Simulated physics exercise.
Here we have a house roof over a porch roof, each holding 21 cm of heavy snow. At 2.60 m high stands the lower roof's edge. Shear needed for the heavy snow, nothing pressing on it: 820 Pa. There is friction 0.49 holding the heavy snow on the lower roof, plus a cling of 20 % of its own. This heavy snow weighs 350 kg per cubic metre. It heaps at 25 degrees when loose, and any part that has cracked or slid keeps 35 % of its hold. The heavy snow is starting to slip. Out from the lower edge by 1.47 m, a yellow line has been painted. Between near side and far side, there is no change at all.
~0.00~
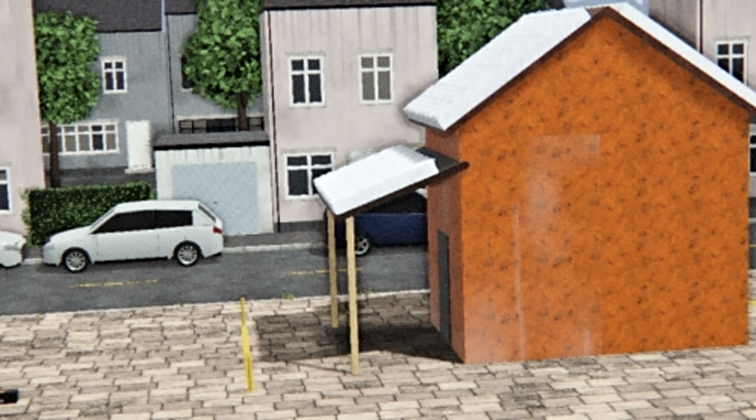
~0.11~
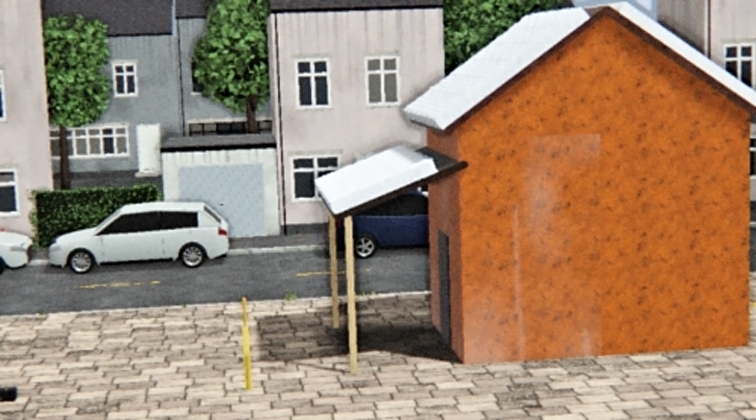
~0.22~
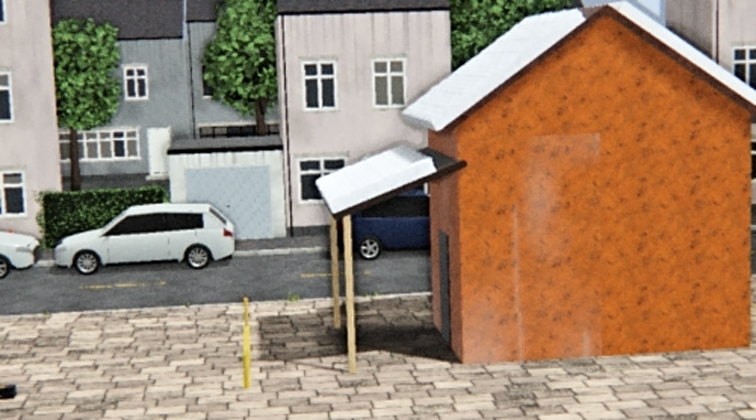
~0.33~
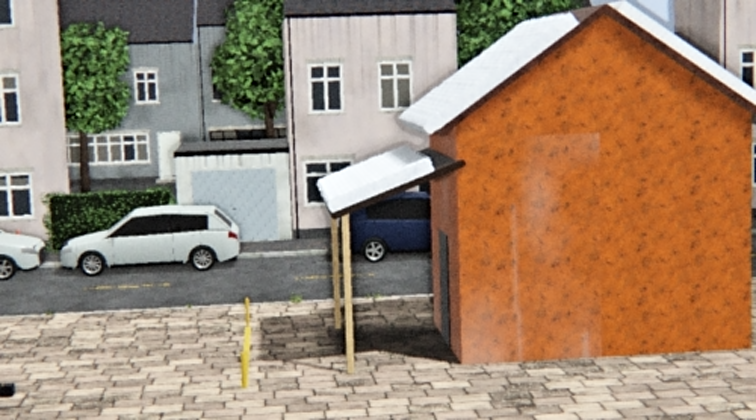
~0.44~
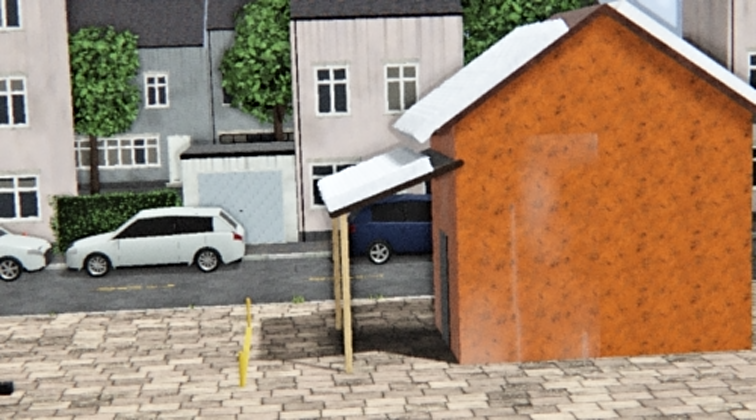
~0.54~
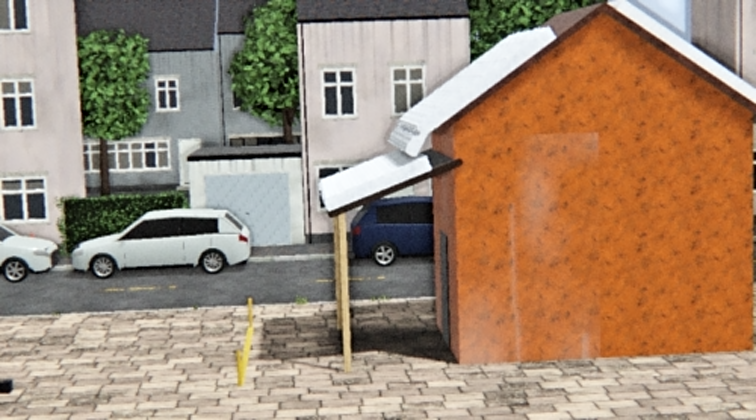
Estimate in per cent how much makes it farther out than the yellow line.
Roughly 22 per cent makes it past the line.
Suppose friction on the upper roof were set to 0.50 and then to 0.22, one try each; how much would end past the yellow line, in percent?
About 0 % in the first try and about 12 % in the second.
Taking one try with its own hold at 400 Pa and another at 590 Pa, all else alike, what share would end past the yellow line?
Respectively 45 % and 35 %.
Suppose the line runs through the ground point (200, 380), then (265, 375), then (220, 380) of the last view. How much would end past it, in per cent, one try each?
First try 8 per cent, second 30 per cent, third 14 per cent.
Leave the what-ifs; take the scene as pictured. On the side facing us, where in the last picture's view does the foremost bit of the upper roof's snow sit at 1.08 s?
(337, 189), give or take.
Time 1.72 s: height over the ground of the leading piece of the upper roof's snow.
0.8 m or thereabouts.
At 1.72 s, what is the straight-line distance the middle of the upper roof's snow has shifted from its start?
Distance from start: Around 3.6 m.
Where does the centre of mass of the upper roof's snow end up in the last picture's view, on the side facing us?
Around (286, 300).
After 1.08 s, none is below the lower edge and 0 % is past the line.
After 1.72 s, 20 % is below the lower edge and 0 % is past the line.
After 2.36 s, 61 % is below the lower edge and 18 % is past the line.
After 3.00 s, 62 % is below the lower edge and 22 % is past the line.
After 3.30 s, at the end, 62 % is below the lower edge and 22 % is past the line.
